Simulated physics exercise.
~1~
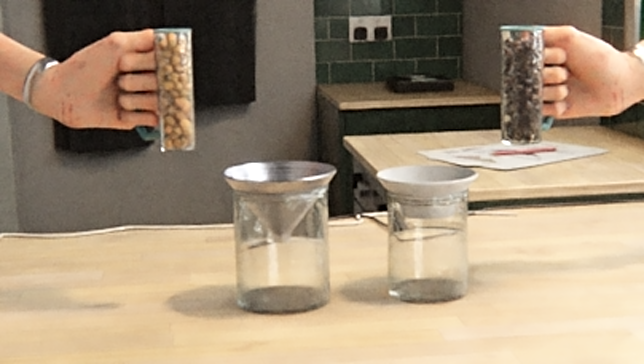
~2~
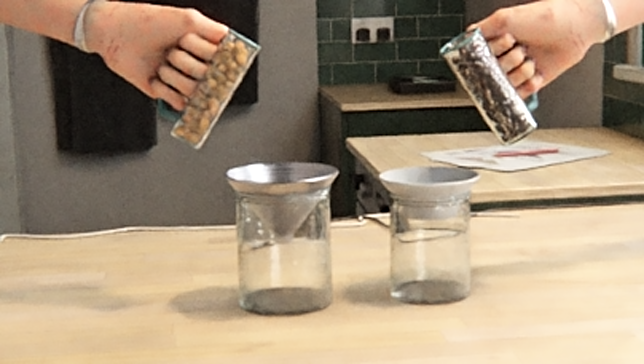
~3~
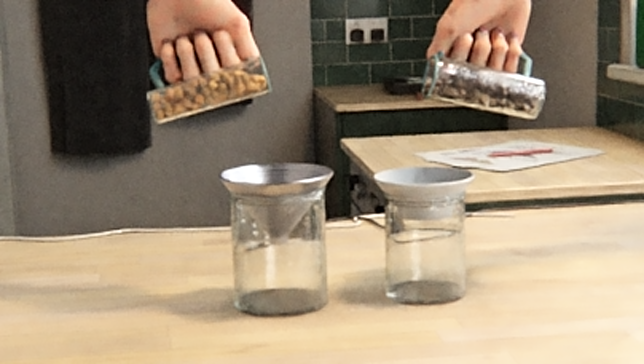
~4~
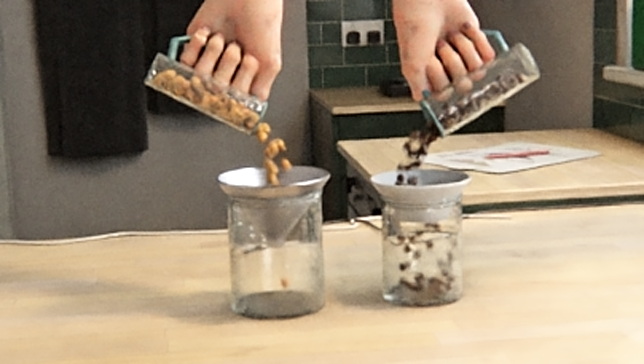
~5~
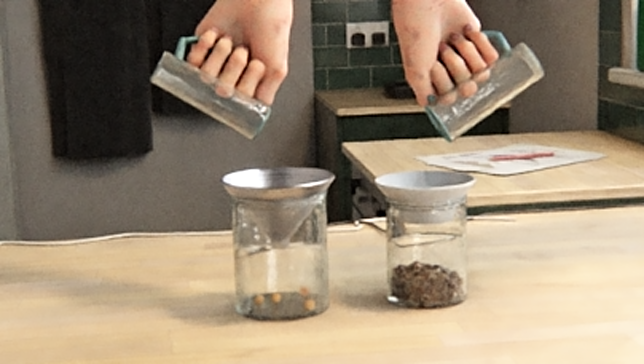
Two hands empty cups into funnels; the left mostly clogs, the right passes everything.
